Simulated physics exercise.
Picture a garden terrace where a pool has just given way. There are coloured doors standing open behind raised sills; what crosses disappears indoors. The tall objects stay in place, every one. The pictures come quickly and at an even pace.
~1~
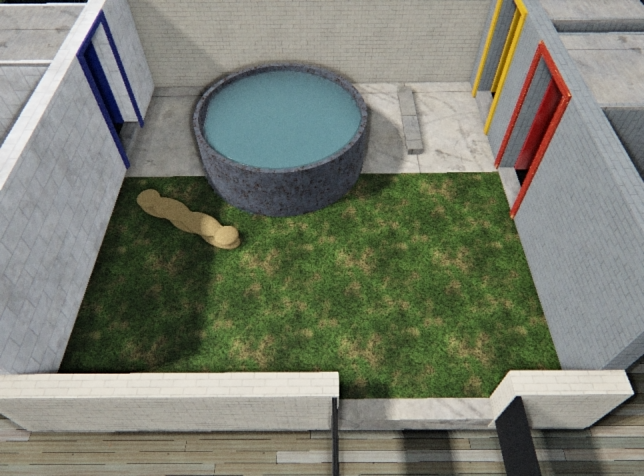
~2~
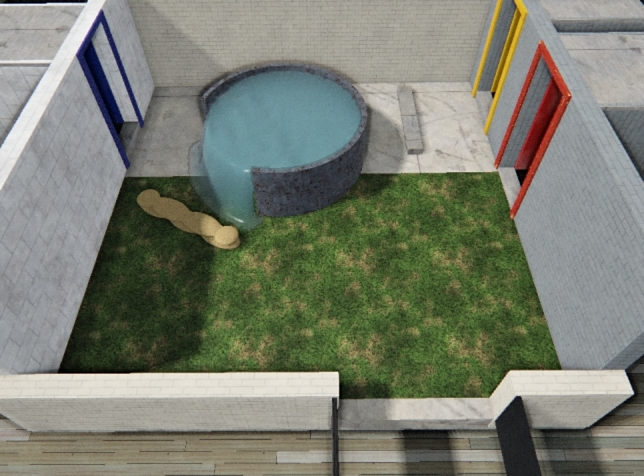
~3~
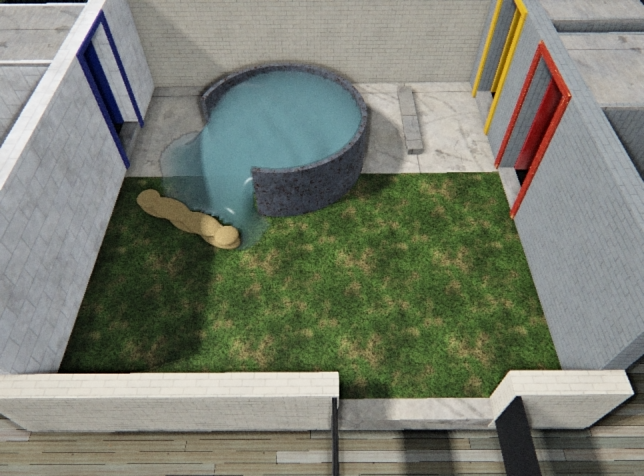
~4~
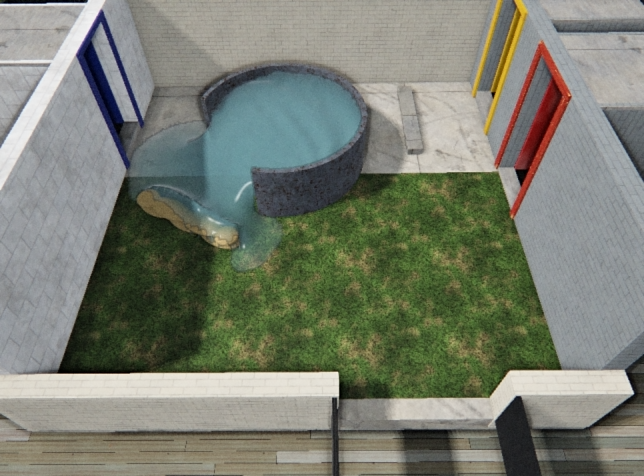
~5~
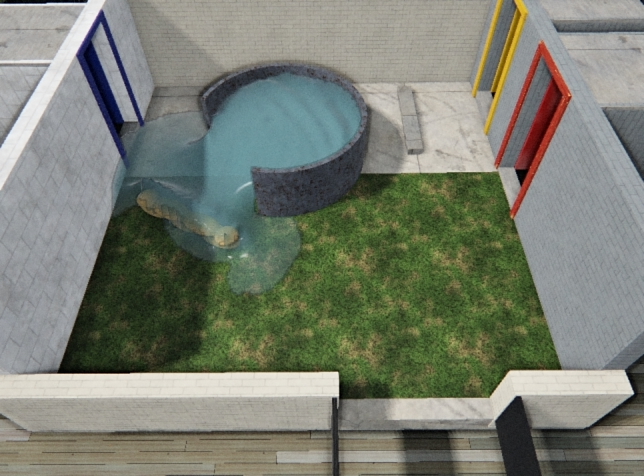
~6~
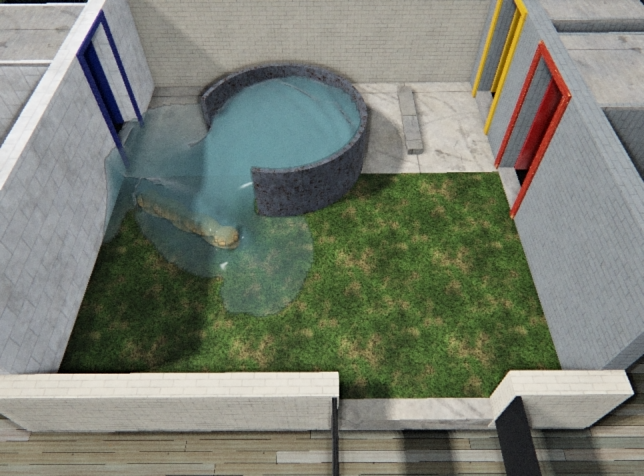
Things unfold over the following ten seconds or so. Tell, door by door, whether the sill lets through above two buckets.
Door by door: The yellow door does not; the blue door does; the red door does.
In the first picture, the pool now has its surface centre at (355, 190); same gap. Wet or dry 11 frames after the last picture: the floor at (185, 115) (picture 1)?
Outcome at that point: Waterlogged.
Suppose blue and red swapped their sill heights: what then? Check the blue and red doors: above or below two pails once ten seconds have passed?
Check - blue door: Spills past the limit; red door: Does not overflow.
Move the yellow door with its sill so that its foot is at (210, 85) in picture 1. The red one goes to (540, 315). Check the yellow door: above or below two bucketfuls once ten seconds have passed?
I'd say the yellow one admits more.
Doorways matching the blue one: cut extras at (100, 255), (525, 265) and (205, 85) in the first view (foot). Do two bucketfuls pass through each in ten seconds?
Well, the first one overshoots, the next doesn't reach it, and the last overshoots.
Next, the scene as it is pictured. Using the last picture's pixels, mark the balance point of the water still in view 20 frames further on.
Somewhere near (229, 205).
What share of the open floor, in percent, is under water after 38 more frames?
About 95 per cent.
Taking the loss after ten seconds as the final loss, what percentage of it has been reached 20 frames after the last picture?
About 35 per cent.
A moment on, water covers 35 % of the floor; the yellow door not reached, the blue door over two buckets in, the red door not reached.
Next, water covers 50 % of the floor; the yellow door not reached, the blue door far over two buckets in, the red door not reached.
Then, water covers 65 % of the floor; the yellow door not reached, the blue door far over two buckets in, the red door not reached.
Later, water covers 95 % of the floor; the yellow door wet at the sill, nothing in, the blue door far over two buckets in, the red door wet at the sill, nothing in.
In the end, water covers 95 % of the floor; the yellow door wet at the sill, nothing in, the blue door far over two buckets in, the red door over two buckets in.
